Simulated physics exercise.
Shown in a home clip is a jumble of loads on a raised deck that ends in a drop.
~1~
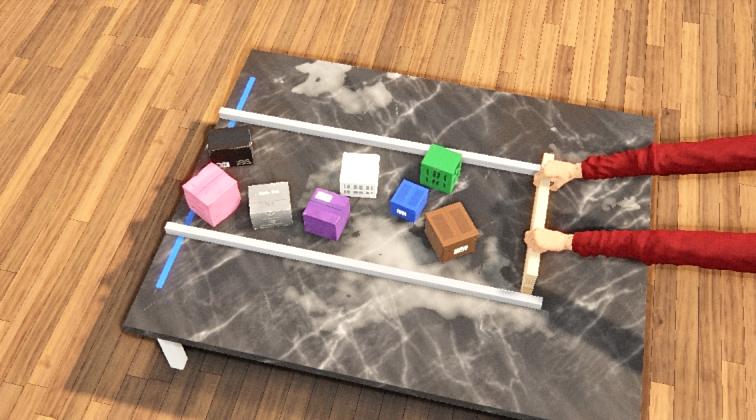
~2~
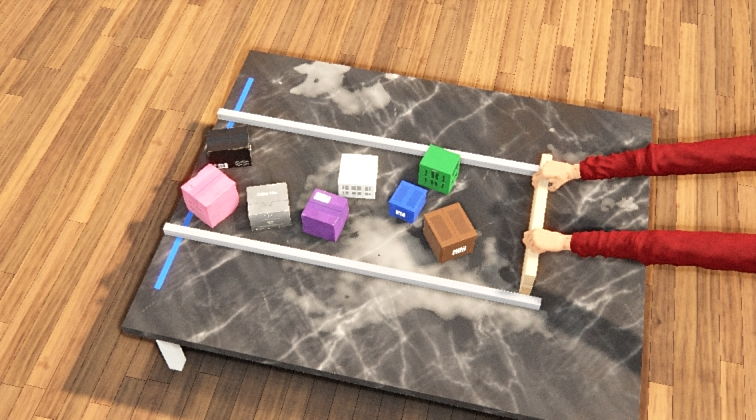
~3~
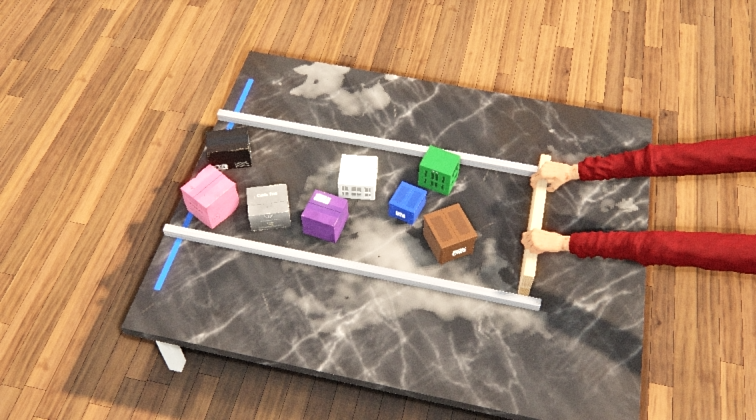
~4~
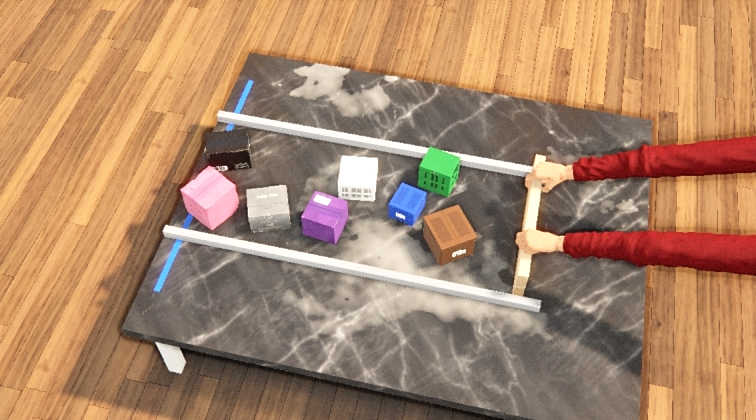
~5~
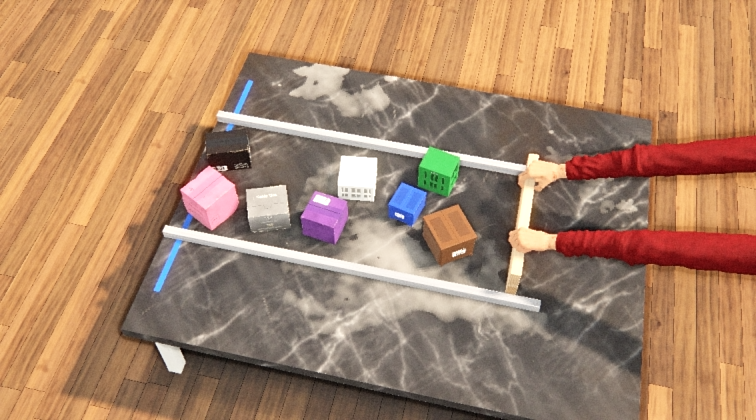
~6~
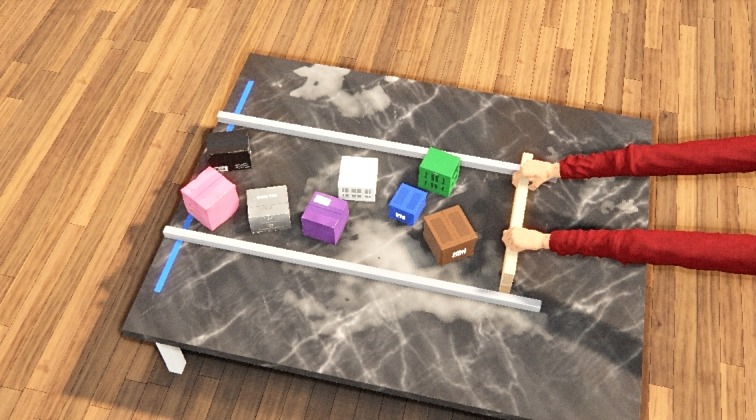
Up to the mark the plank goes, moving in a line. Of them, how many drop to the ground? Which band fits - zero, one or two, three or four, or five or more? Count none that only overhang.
The band that fits is five or more.
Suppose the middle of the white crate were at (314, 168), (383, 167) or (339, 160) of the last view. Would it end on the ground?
In that order, it slips off; slips off; slips off.
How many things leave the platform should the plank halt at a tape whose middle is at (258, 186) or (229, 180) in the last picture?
3, then 5.
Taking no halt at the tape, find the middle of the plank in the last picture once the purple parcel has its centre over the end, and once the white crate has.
Points: About (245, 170) and about (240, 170).
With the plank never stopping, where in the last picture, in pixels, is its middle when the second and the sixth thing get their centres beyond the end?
About (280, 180), then about (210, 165).
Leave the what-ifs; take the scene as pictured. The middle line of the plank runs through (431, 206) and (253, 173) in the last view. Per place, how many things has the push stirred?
The first number is 3, the next one 8.
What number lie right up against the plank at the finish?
Tally at the end: 1.
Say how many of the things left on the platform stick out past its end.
That adds up to 1.
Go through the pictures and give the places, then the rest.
The first frame shows black box (231, 147); pink box (213, 195); grey box (271, 206); plank (537, 223); tape (210, 172).
The second frame shows pink box (211, 196); white crate (358, 176).
The third frame shows grey box (269, 208); blue tote (408, 203).
The fourth frame shows black box (229, 151); green crate (439, 172).
The fifth frame shows pink box (211, 199); plank (522, 223).
The sixth frame shows black box (229, 151); pink box (211, 199); grey box (269, 209); plank (516, 222); tape (209, 176).
Soon after, none off yet; black box at rest near (229, 151); pink box at rest near (211, 199); grey box at rest near (269, 209).
Then, none off yet; black box at rest near (229, 151); pink box moved a little near (197, 197); grey box moved about its own width near (241, 199).
Further on, one off so far; black box tipped a little near (184, 147); pink box on the ground near (168, 247); grey box tipped well over near (164, 189).
At rest, the number that fall off is five or more; fallen, brown tote, green crate, white crate, purple parcel, grey box, pink box and black box.
